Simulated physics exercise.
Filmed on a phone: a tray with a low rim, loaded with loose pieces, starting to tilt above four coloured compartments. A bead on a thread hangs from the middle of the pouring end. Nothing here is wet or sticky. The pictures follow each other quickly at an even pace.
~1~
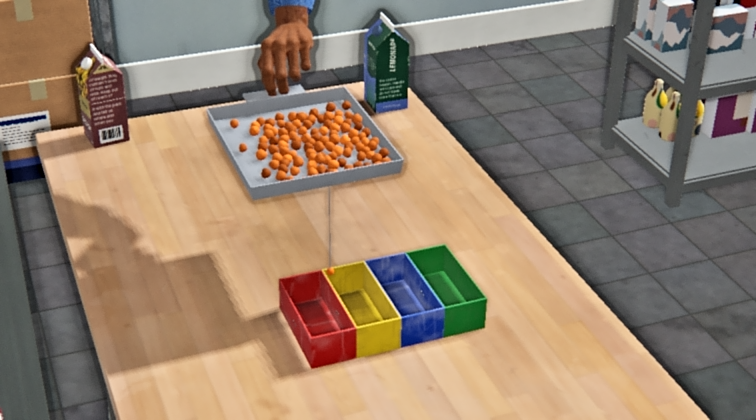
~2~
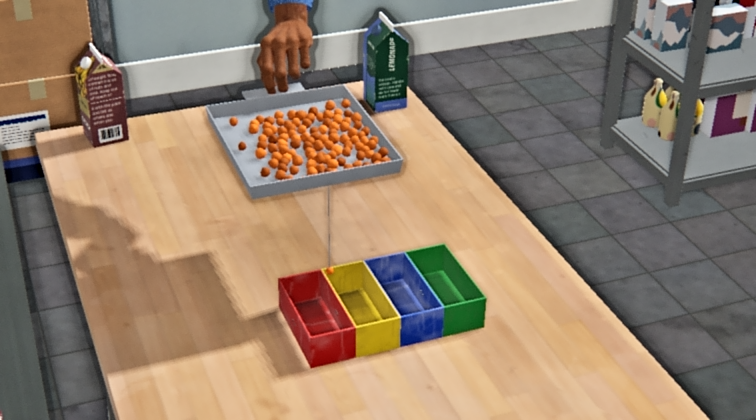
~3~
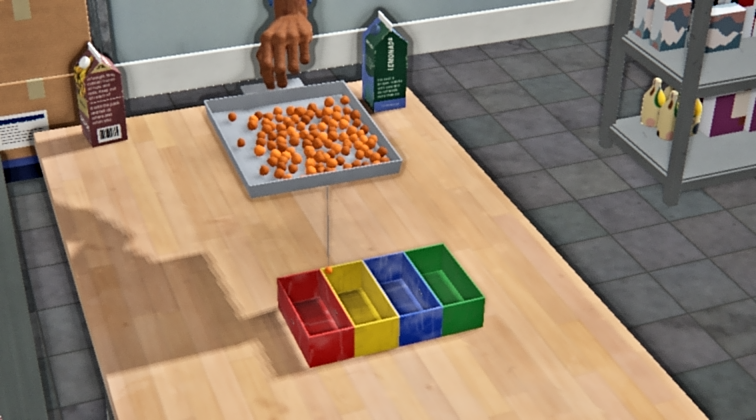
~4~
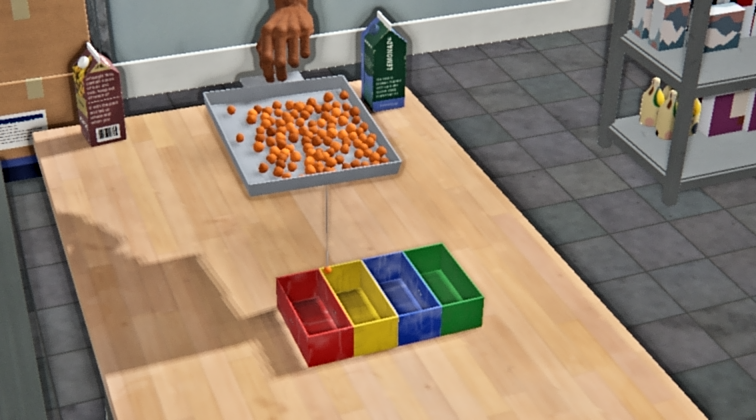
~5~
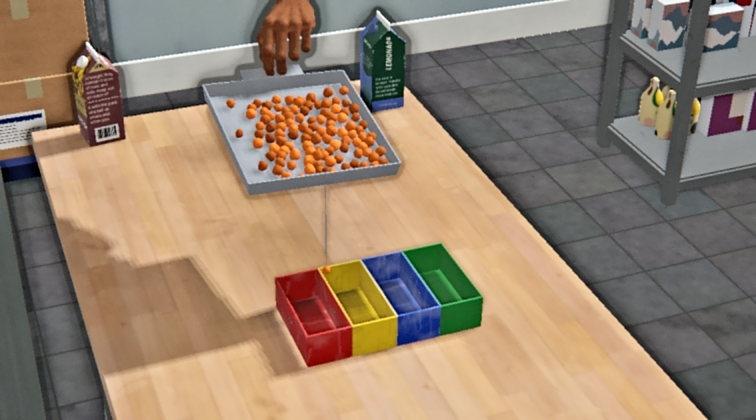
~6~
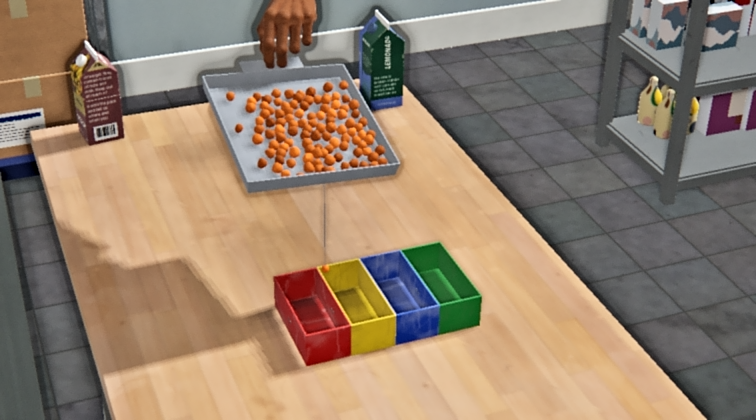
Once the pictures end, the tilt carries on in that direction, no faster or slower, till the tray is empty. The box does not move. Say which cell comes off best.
The blue cell gets the most.
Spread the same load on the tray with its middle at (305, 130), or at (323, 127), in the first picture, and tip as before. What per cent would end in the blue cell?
First some 50, then 60 per cent.
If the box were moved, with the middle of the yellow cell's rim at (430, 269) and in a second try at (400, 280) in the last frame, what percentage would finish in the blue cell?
Near 0 % and 0 %.
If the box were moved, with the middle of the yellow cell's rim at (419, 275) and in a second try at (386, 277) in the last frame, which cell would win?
In turn: The cell in red; yellow.
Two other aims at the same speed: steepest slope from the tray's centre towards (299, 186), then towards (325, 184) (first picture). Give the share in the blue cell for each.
About 0 and 10 per cent.
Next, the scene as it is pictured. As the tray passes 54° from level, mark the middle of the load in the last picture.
At about (341, 133).
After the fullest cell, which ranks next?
It is the yellow one.
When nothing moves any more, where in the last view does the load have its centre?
Close to (391, 309).
Just after the last frame, tray tipped steeply; every one on the tray.
A moment on, tray tipped right over; almost all on the tray; just a few falling or outside the box.
Further on, tray tipped past a quarter turn; roughly half in the blue cell; roughly a third in the yellow cell; about a tenth in the green cell; just a few in the red cell; just a few falling or outside the box.
When it is over, tray tipped past a quarter turn; roughly half in the blue cell; roughly a third in the yellow cell; about a tenth in the green cell; just a few in the red cell; just a few outside the box.
